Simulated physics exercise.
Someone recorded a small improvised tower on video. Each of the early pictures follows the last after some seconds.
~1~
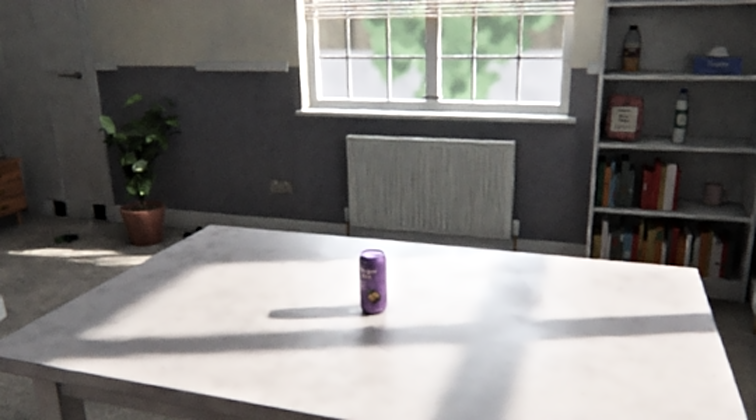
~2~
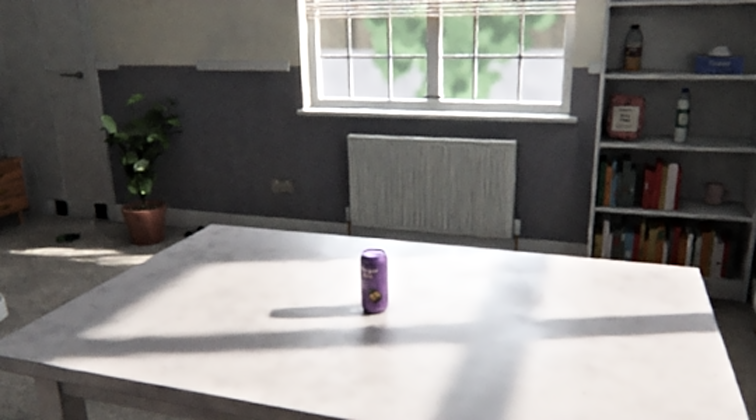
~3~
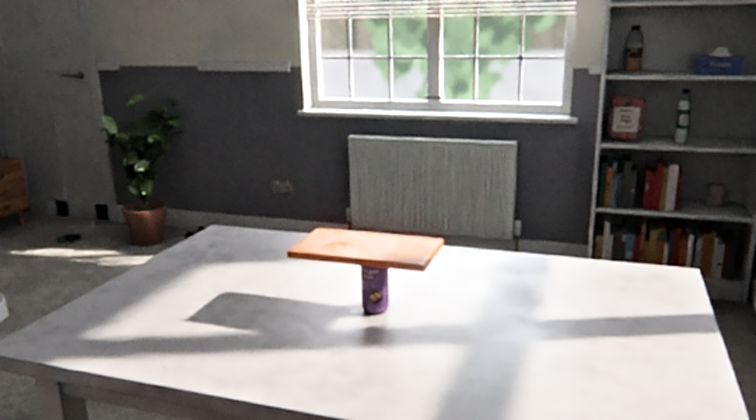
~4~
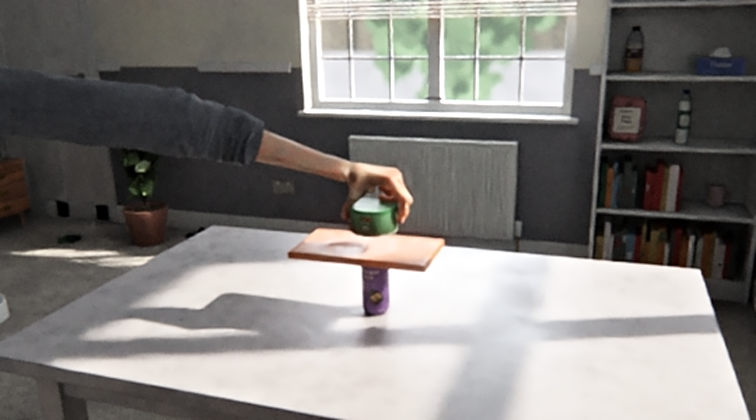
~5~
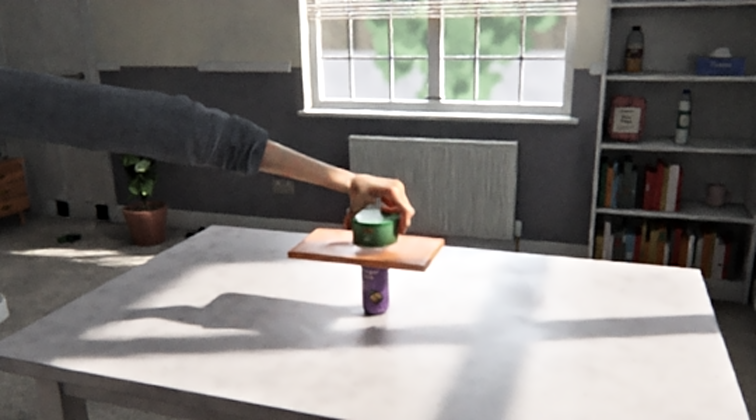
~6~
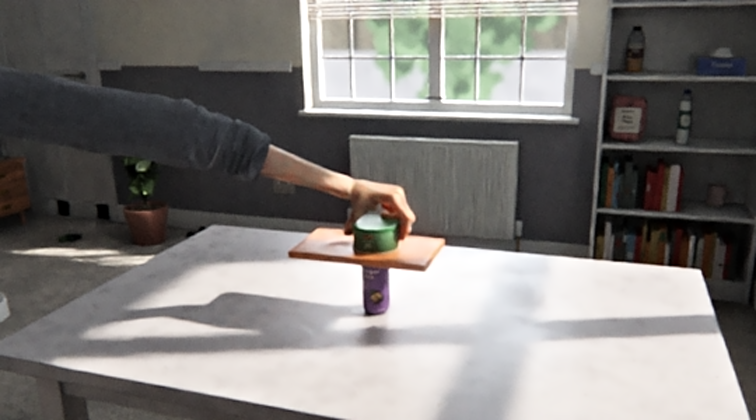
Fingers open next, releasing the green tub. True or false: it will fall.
False.
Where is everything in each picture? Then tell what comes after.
The last thing is not in view yet; purple can (373, 282), in the first frame.
The last thing is not in view yet; purple can (374, 281), in the second frame.
The last thing is not in view yet; purple can (375, 282), in the third frame.
Still above its spot; green tub (373, 217); purple can (375, 283), in the fourth frame.
Still above its spot; green tub (375, 228); purple can (375, 282), in the fifth frame.
In place under the hand; green tub (376, 234); purple can (376, 282), in the sixth frame.
Then, 0.80 s after the last picture, nothing has stirred.
Then, 1.70 s after the last picture, green tub resting near (376, 235).
At rest, all 3 in place. Seen from the same camera at the end, green tub near (376, 235). The stack keeps its balance.
